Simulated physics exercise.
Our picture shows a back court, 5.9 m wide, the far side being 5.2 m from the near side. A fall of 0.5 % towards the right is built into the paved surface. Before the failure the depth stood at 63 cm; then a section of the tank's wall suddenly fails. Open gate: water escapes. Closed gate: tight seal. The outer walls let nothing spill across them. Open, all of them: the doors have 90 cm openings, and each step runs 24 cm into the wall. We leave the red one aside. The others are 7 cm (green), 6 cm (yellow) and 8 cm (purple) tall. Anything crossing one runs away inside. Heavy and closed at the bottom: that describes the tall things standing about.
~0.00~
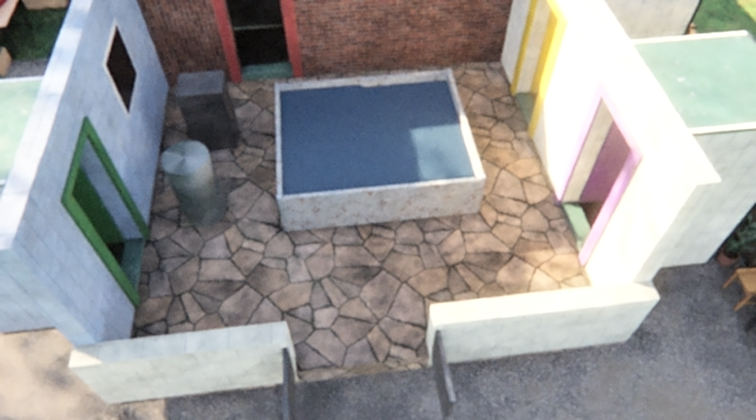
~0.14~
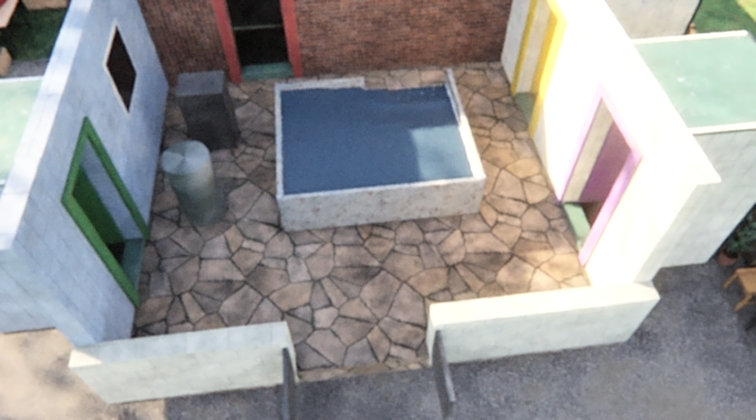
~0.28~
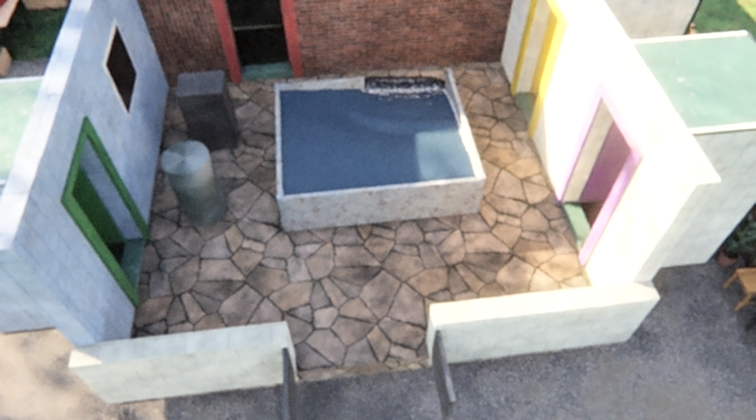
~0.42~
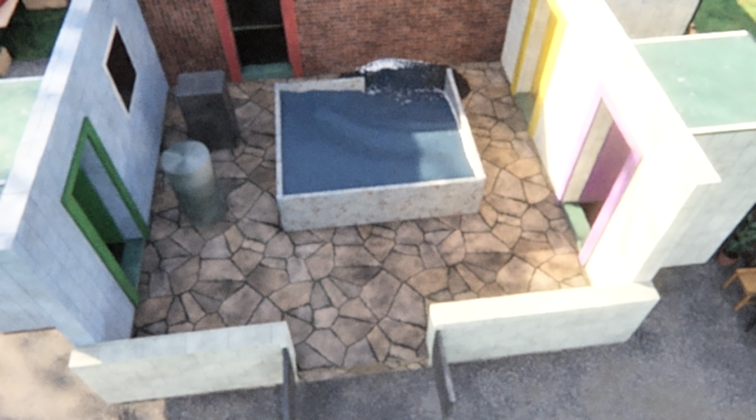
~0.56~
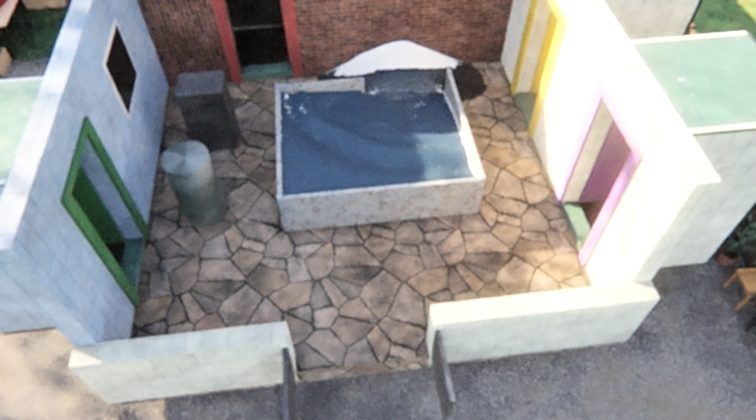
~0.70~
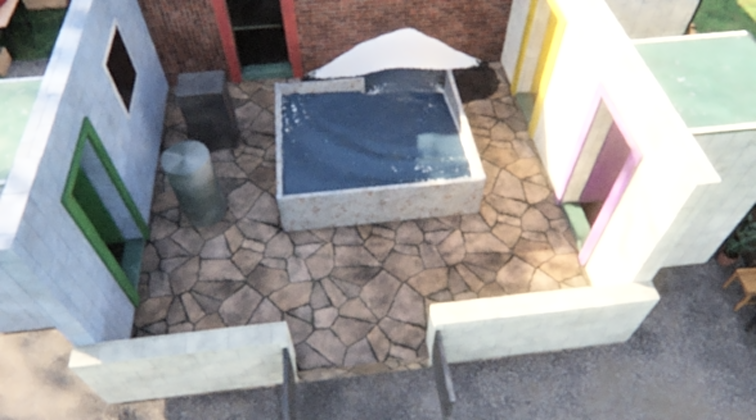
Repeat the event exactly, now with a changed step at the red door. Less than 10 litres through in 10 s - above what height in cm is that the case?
Above about 14 cm.
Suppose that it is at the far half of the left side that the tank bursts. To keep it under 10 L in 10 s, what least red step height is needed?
Roughly 33 cm.
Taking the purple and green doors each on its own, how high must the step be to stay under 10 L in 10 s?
Roughly 14.0 cm for the purple door and roughly 15 cm for the green door.
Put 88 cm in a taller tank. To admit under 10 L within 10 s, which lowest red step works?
About 21 cm.
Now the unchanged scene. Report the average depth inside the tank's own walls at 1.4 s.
Close to 47 cm deep on average.
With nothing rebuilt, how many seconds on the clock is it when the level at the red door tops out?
About 7.0 seconds.
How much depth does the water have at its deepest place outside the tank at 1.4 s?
I'd put it near 54 cm.
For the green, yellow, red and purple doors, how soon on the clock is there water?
Green at 3.4 seconds, yellow at 1.4 seconds, red at 1.0 seconds, purple at 2.2 seconds.
After 1.4 s water covers 15 % of the floor, deepest (54 cm) near (496, 66); 7 cm at the red door, 0 litres in over its 13 cm step.
After 3.0 s water covers 55 % of the floor, deepest (41 cm) near (496, 66); 8 cm at the red door, 0 litres in over its 13 cm step.
After 10.0 s water covers 100 % of the floor, deepest (16 cm) near (126, 372); 10 cm at the red door, 17 litres in over its 13 cm step.
At the red door as built, the water arrived by 1.0 s and peaked near 16 cm at 7.2 s.
Run again over the same 10 s with other heights there, 24 litres in over 12 cm, 4 litres over 16 cm. The limit of 10 litres is kept from about 14 cm up.
